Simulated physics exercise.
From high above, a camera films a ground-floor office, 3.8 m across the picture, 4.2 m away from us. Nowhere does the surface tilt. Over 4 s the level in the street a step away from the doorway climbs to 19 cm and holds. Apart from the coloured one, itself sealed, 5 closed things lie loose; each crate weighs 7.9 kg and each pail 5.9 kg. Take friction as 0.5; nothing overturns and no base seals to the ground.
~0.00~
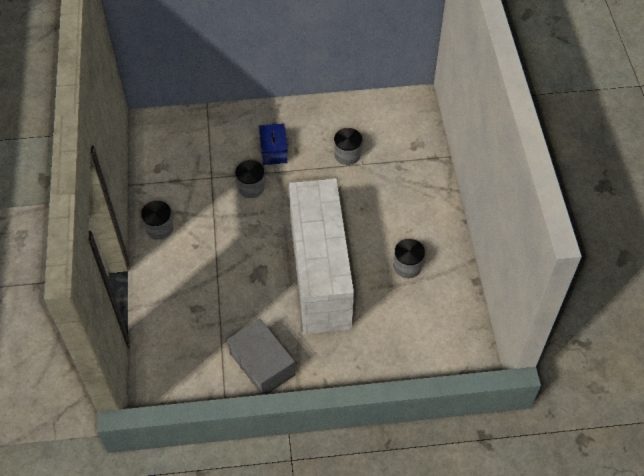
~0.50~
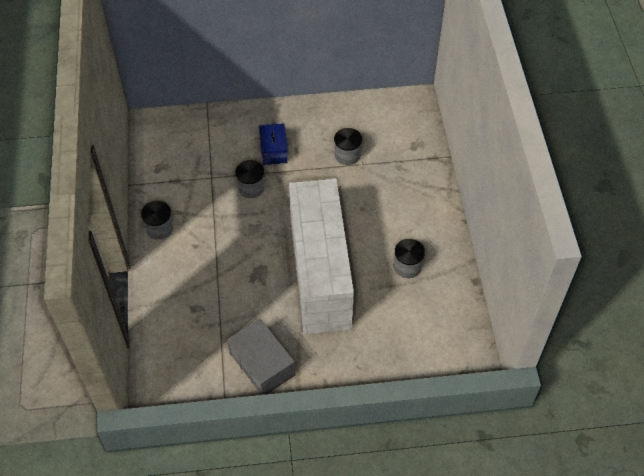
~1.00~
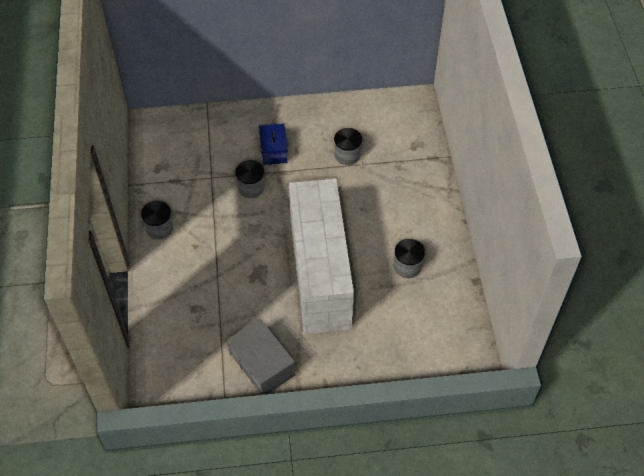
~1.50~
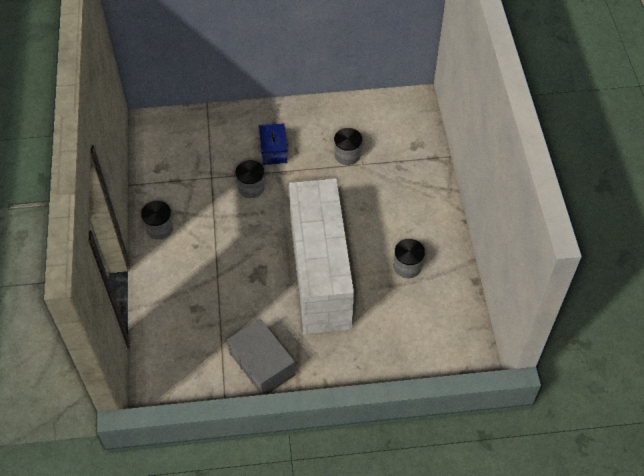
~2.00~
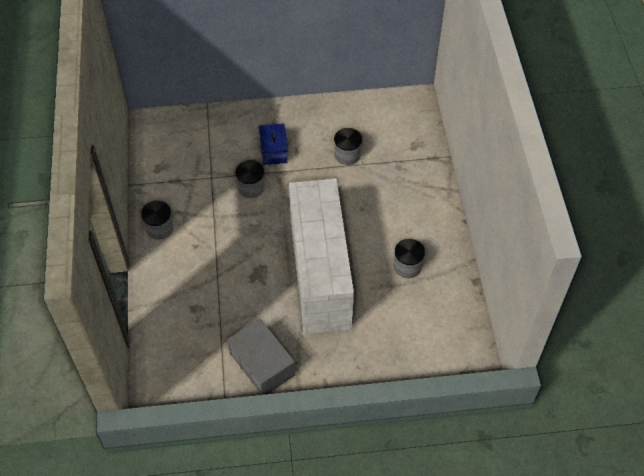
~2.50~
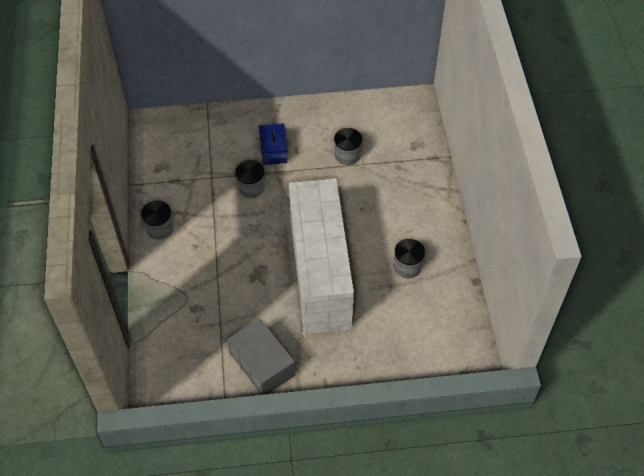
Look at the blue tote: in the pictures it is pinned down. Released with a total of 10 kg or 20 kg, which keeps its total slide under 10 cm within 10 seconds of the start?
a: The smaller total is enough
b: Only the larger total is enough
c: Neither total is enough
The smaller total is enough.
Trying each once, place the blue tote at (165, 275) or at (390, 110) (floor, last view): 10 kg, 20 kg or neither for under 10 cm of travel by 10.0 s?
Well, first only the heavy mass succeeds, and next the light mass is sufficient.
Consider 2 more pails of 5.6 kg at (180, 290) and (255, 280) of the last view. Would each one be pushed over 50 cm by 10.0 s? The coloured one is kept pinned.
The first comes out above the threshold, the second above the threshold.
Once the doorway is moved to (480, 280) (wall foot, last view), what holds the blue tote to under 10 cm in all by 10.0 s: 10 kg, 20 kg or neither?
Moved there, the light choice works.
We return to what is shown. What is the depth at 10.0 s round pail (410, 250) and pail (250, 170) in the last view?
Some 3 cm at the first, some 5 cm at the second.
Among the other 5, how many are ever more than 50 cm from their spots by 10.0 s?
My count gives 1.
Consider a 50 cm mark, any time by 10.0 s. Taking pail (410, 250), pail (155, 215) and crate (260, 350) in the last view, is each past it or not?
First stays inside, then stays inside, then exceeds it.
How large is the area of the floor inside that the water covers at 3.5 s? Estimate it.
Roughly 2.5 m2 of it is wet.
After 3.5 s the blue tote would be 0 cm from its start with 10 kg and 0 cm from its start with 20 kg; 0 cm of water round it then.
After 4.5 s the blue tote would be 0 cm from its start with 10 kg and 0 cm from its start with 20 kg; 0 cm of water round it then.
After 7.0 s the blue tote would be 0 cm from its start with 10 kg and 0 cm from its start with 20 kg; 2 cm of water round it then.
After 10.0 s the blue tote would be 0 cm from its start with 10 kg and 0 cm from its start with 20 kg; 4 cm of water round it then.
